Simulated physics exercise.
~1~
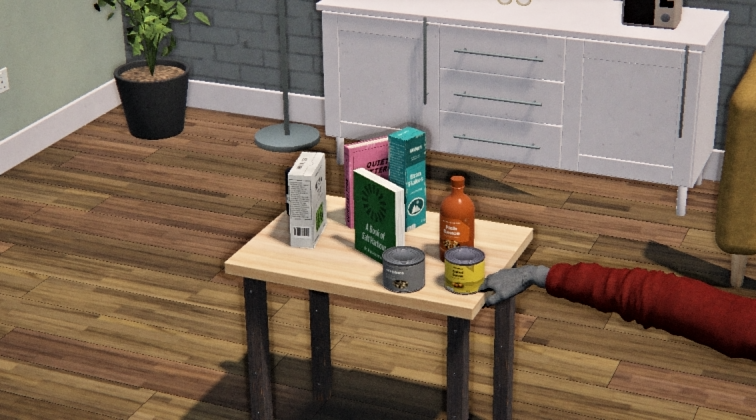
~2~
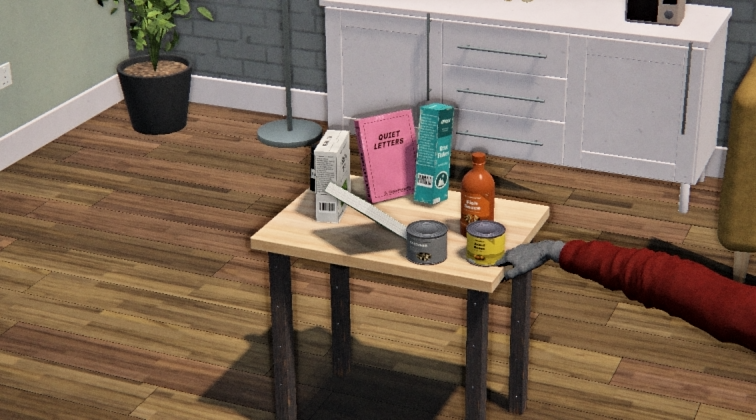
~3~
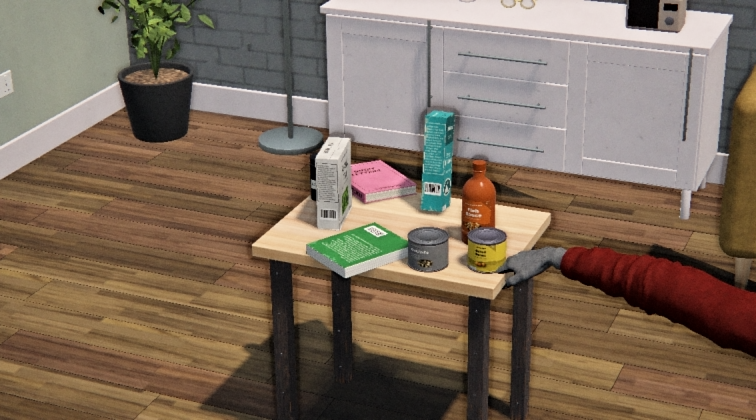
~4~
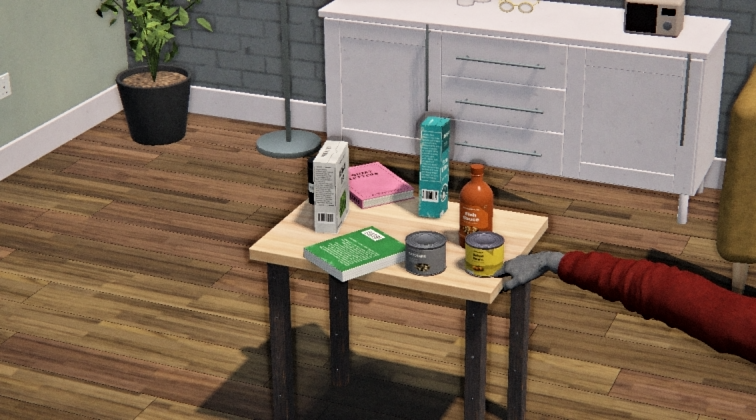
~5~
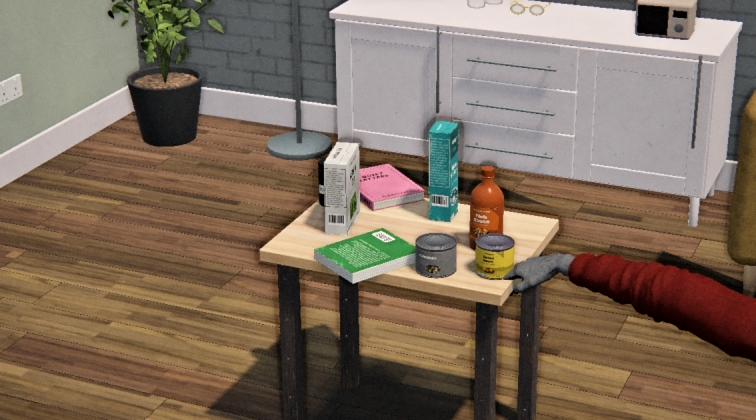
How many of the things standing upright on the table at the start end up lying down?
Two of them end up lying down, the green book and the pink book.
The clip shows a gloved hand in a red sleeve at the edge of a light wooden table as it shifts away and to the right. The green and pink books topple and end lying flat, while the turquoise carton tilts but stays standing with the other items.
